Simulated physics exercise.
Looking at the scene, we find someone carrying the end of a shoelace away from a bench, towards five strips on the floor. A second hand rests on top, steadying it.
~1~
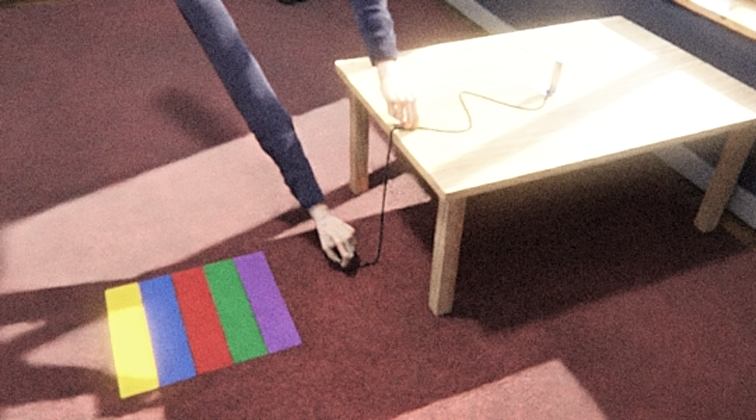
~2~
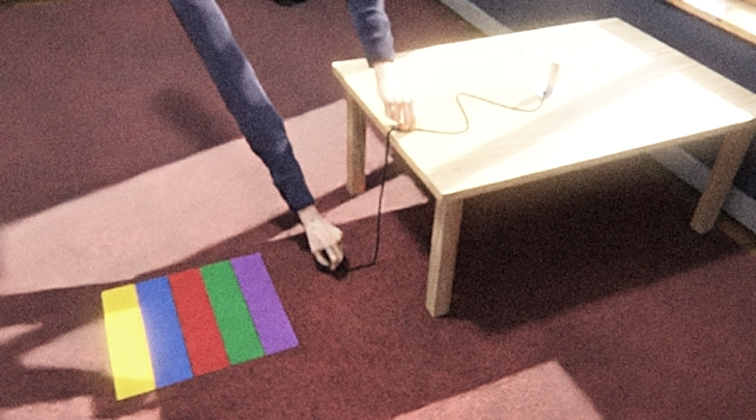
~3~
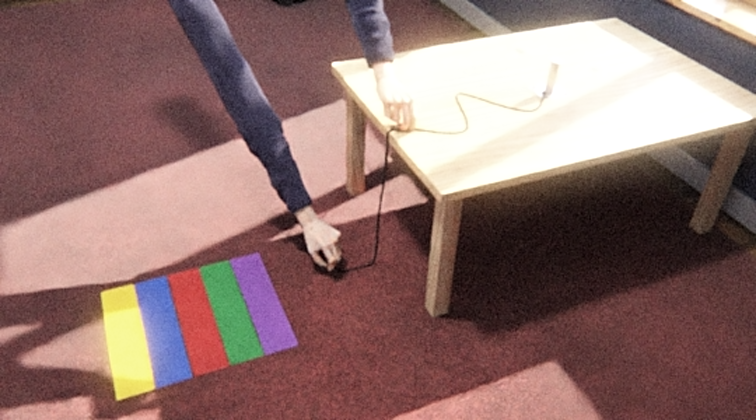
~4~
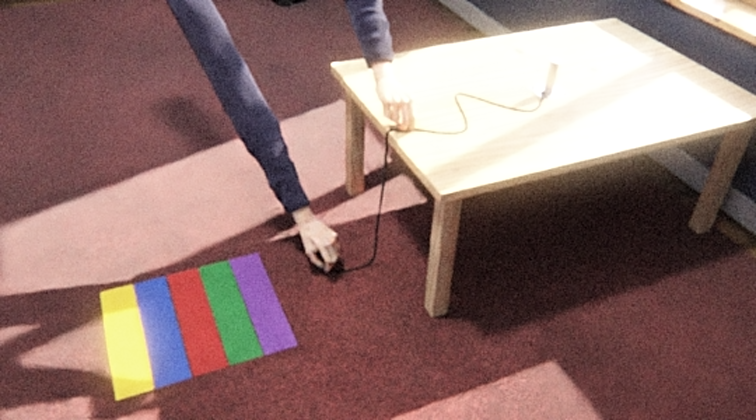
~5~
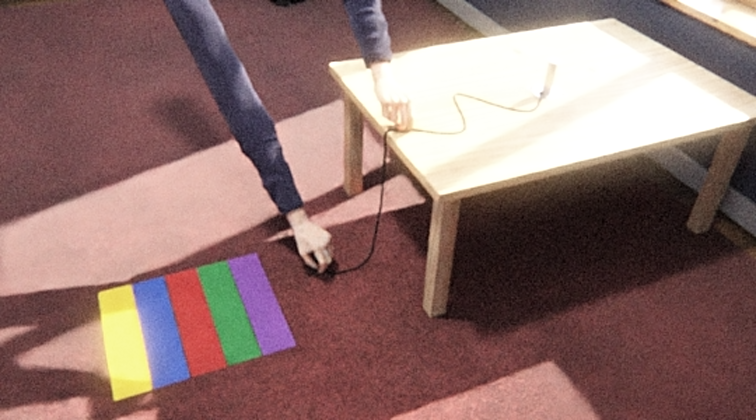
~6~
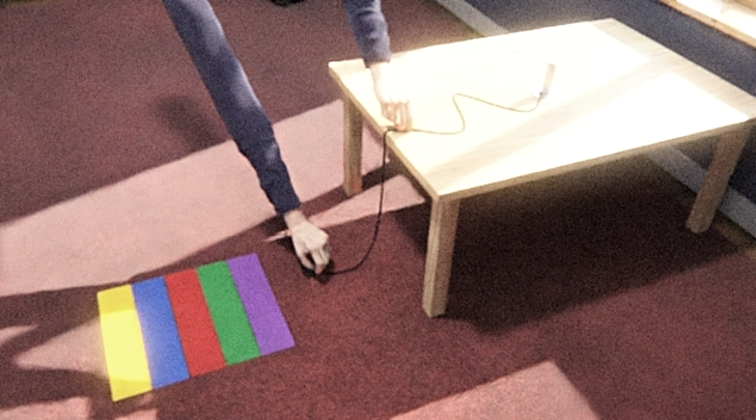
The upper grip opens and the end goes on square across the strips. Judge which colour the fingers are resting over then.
The yellow strip.
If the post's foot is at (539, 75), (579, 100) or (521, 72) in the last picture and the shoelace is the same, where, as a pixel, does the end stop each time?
Around (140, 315), then (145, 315), then (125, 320).
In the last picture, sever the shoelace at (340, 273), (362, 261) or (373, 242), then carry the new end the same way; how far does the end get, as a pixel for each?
Case by case: Close to (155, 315), (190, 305) and (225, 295).
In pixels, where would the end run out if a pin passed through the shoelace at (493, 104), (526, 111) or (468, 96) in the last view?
Results: (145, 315); (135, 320); (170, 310).
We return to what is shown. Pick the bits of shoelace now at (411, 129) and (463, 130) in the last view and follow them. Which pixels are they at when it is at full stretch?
They finish at (326, 174) and (371, 141) respectively.
Soon after, end near (191, 303); over red.
After that, end near (145, 316); over blue.
At the stop, end near (116, 324); over yellow. The yellow one.
